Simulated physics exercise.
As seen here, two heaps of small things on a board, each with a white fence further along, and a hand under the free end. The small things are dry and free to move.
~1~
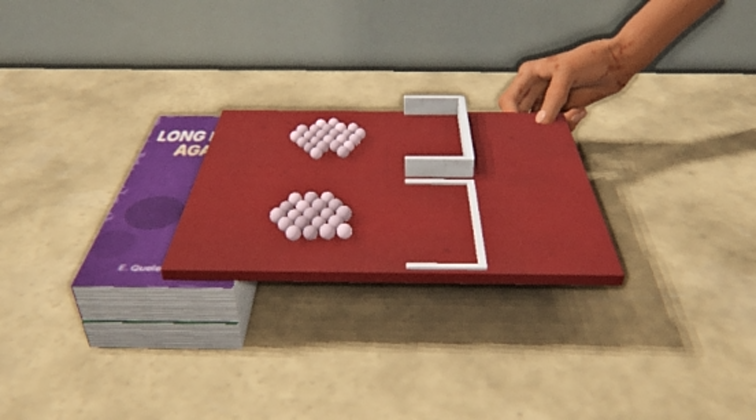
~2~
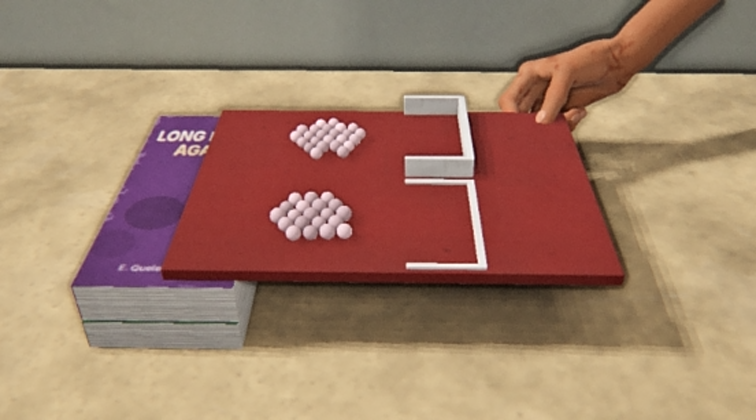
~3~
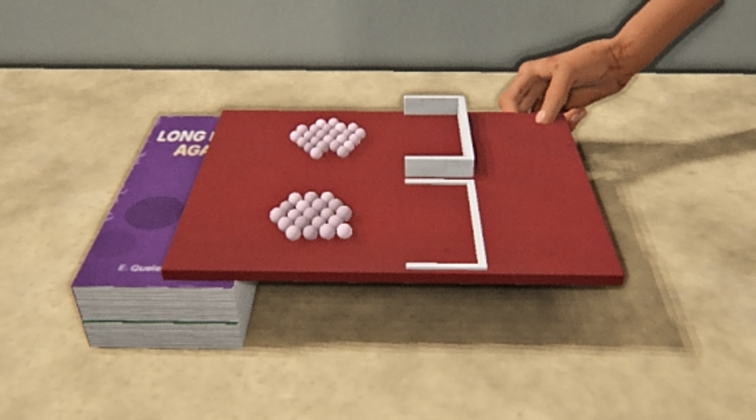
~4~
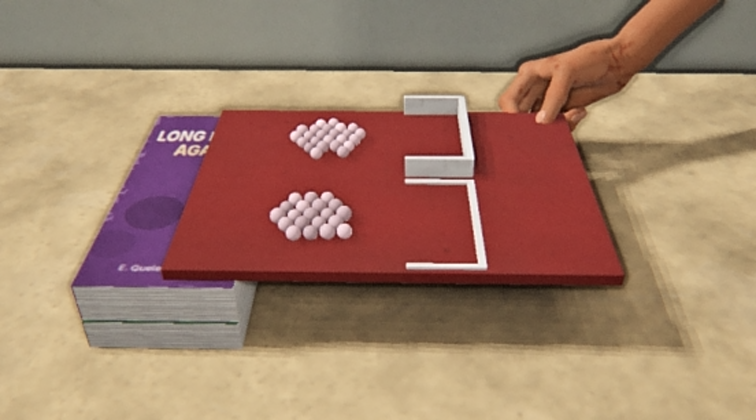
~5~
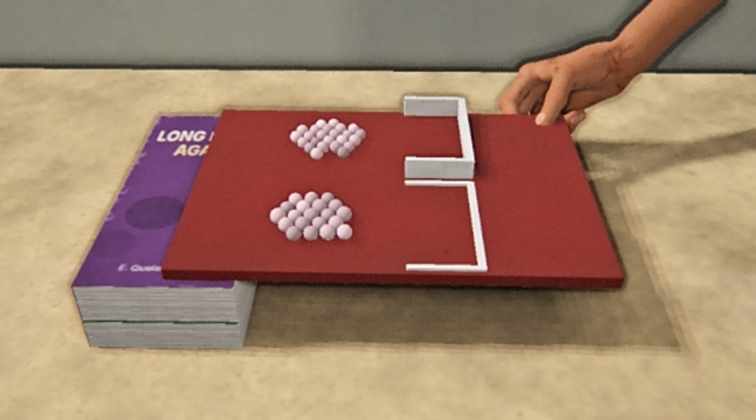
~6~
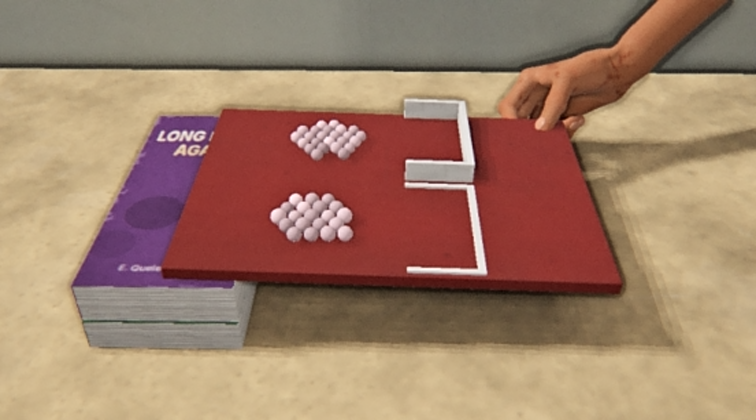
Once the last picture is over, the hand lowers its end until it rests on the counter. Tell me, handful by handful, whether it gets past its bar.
The front handful crosses. The back handful does not cross.
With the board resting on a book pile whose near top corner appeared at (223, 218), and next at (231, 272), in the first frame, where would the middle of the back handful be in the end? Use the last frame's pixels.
Roughly (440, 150) first, then (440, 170).
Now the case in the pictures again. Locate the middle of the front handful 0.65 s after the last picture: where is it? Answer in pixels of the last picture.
My guess for the middle is near (438, 251).
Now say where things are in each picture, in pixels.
The first frame shows held end of the board (608, 272), level; book pile (193, 204), about a quarter as high as the board is long; front handful (311, 215), a few sugar pearls; back handful (322, 135), a few sugar pearls; front bar (476, 221), much lower than a piece; back bar (465, 134), taller than the pieces.
The second frame shows held end of the board (608, 272), level; back handful (322, 135).
The third frame shows held end of the board (608, 272), level; front handful (311, 215).
The fourth frame shows held end of the board (608, 272), level; back handful (322, 135).
The fifth frame shows held end of the board (608, 275), level; front handful (311, 215).
The sixth frame shows held end of the board (607, 280), down by 2°; book pile (193, 204); front handful (312, 216), not moving; back handful (323, 137), not moving; front bar (476, 227); back bar (465, 139).
Then, 0.31 s later than the last frame, board sloping at 8°; front handful on its way down; back handful on its way down.
Then, 0.65 s later than the last frame, board sloping at 13°; front handful has reached its bar; back handful has reached its bar.
Then, 1.05 s later than the last frame, board resting at 13°; front handful almost all past its bar; back handful has reached its bar.
When it is over, board resting at 13°; front handful almost all past its bar; back handful gathered behind its bar.
